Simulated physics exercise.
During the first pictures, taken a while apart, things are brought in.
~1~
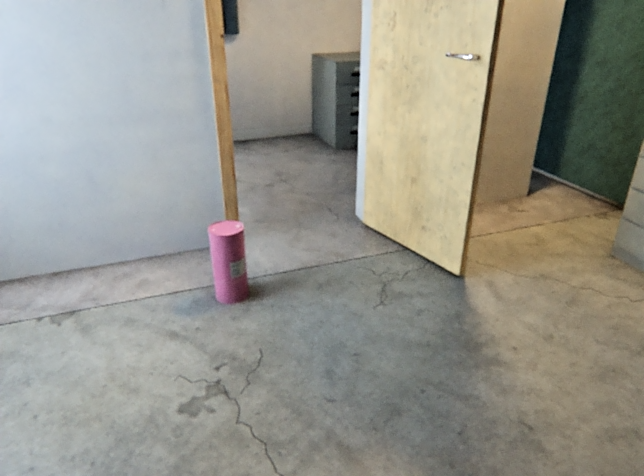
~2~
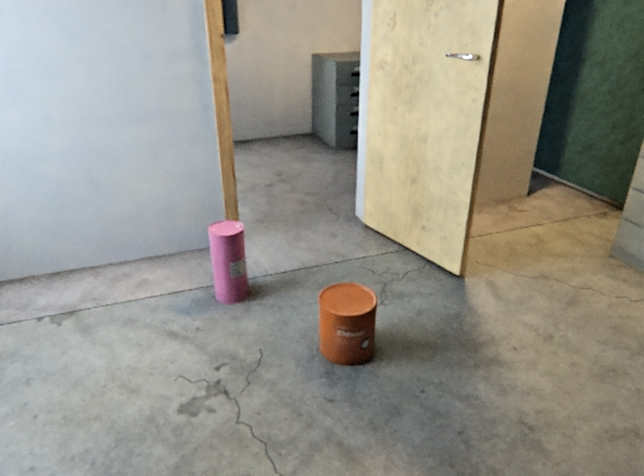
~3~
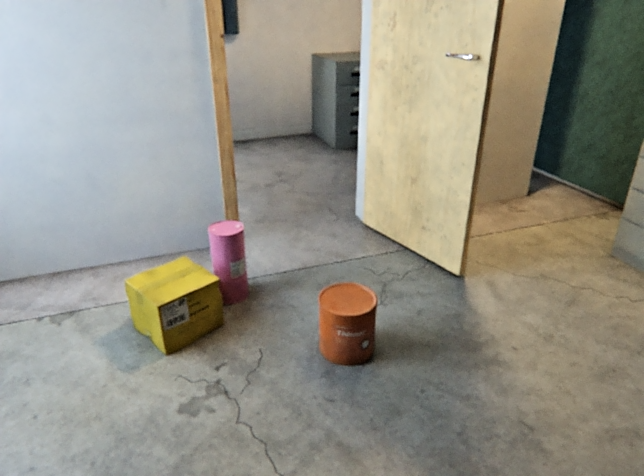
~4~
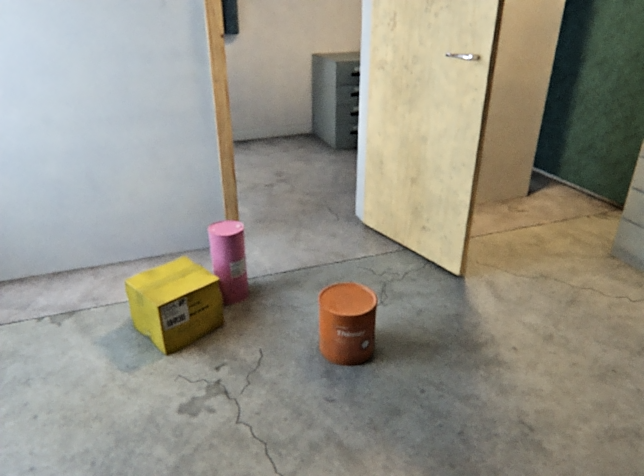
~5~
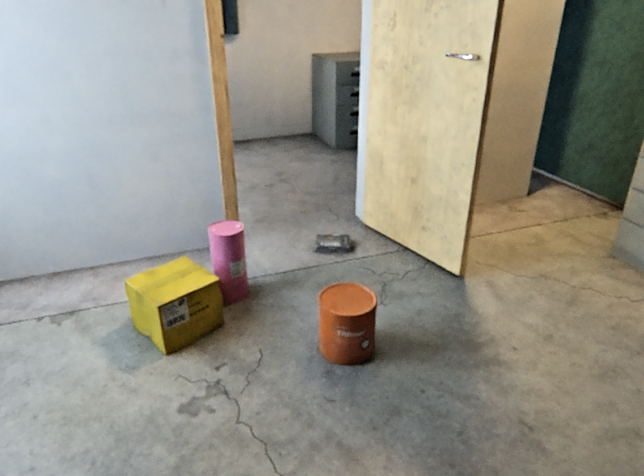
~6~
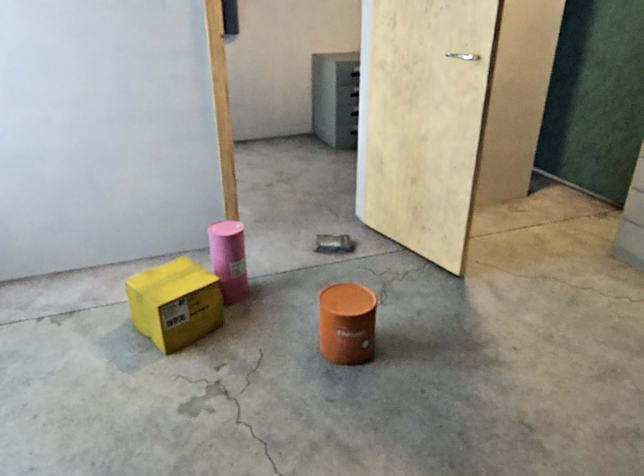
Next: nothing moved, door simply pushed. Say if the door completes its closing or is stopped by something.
Well, the door makes it all the way in the end.
Then, 0.80 s on from there, open by 77°.
Then, 1.40 s on from there, open by 44°; grey packet shifted a little near (322, 240).
Then, 1.70 s on from there, open by 27°; grey packet shifted about its own width near (309, 235).
Then, 2.10 s on from there, open by 5°; grey packet shifted about its own width near (300, 226).
In the end, open by 0°; moved from the start, grey packet; the other 3 unmoved. At the end, from the last picture's camera, grey packet near (298, 223).
